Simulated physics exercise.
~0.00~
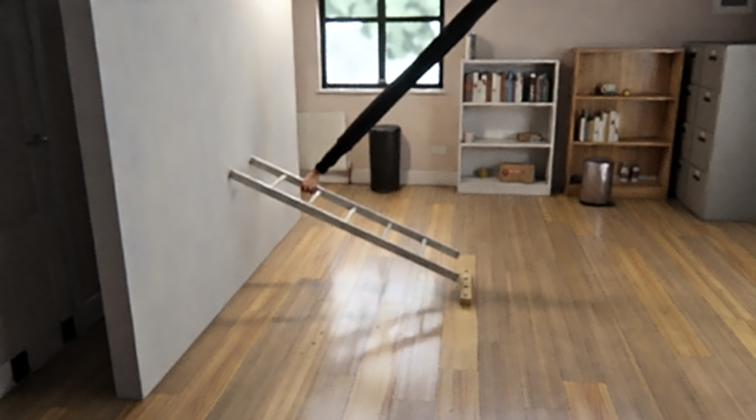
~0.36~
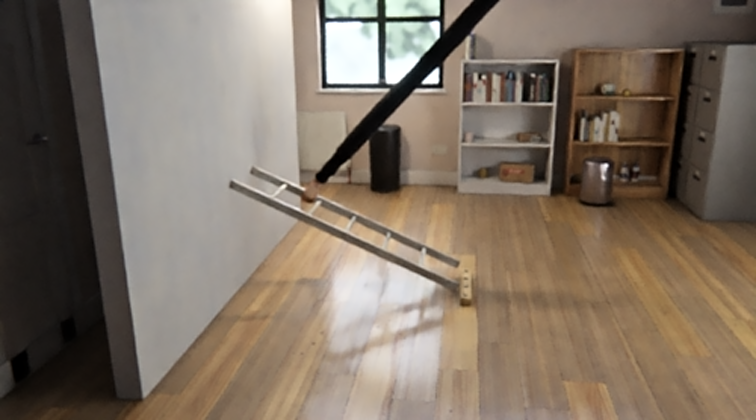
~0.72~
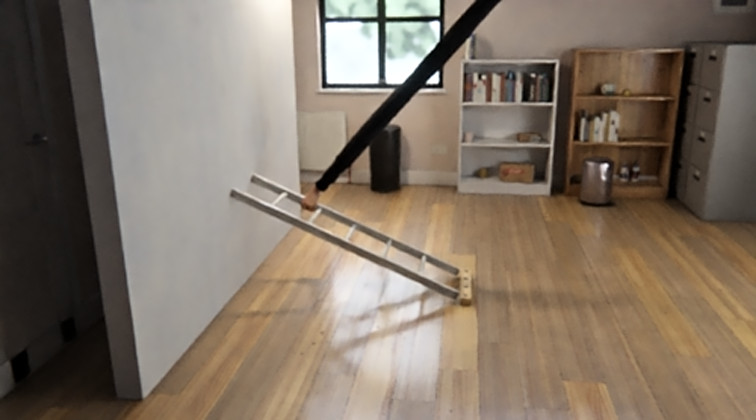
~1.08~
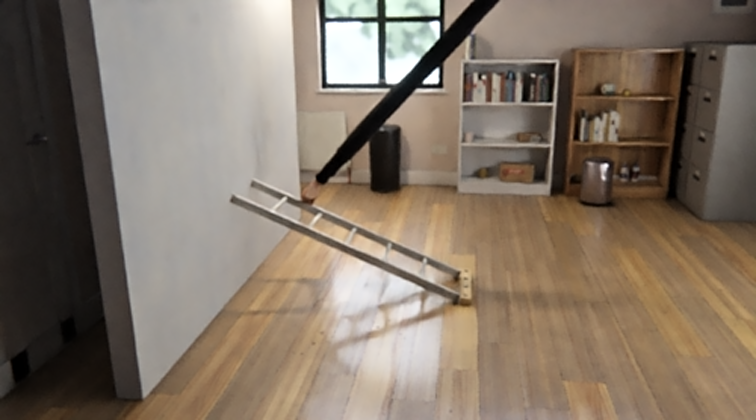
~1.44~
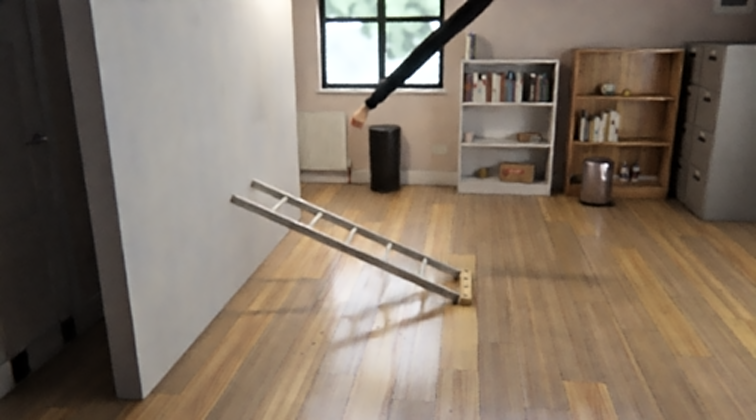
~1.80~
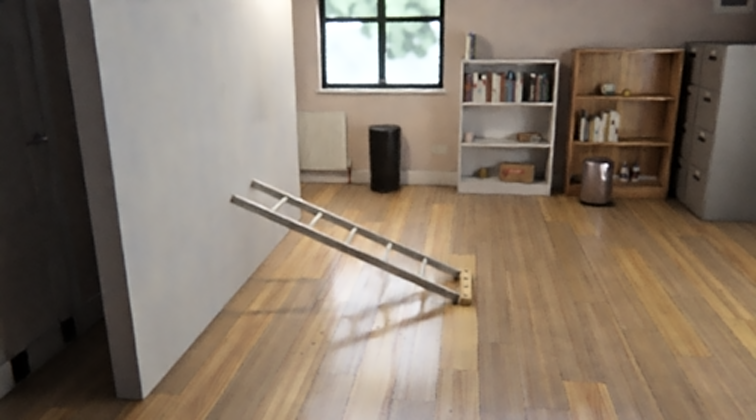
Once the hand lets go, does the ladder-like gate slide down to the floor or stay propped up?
It stays propped up, leaning at a low slant with its foot against the wooden batten after the hand has gone.
Pale ladder-like gate easing slightly down a wall under a hand, foot against a batten, then staying propped as the hand withdraws.
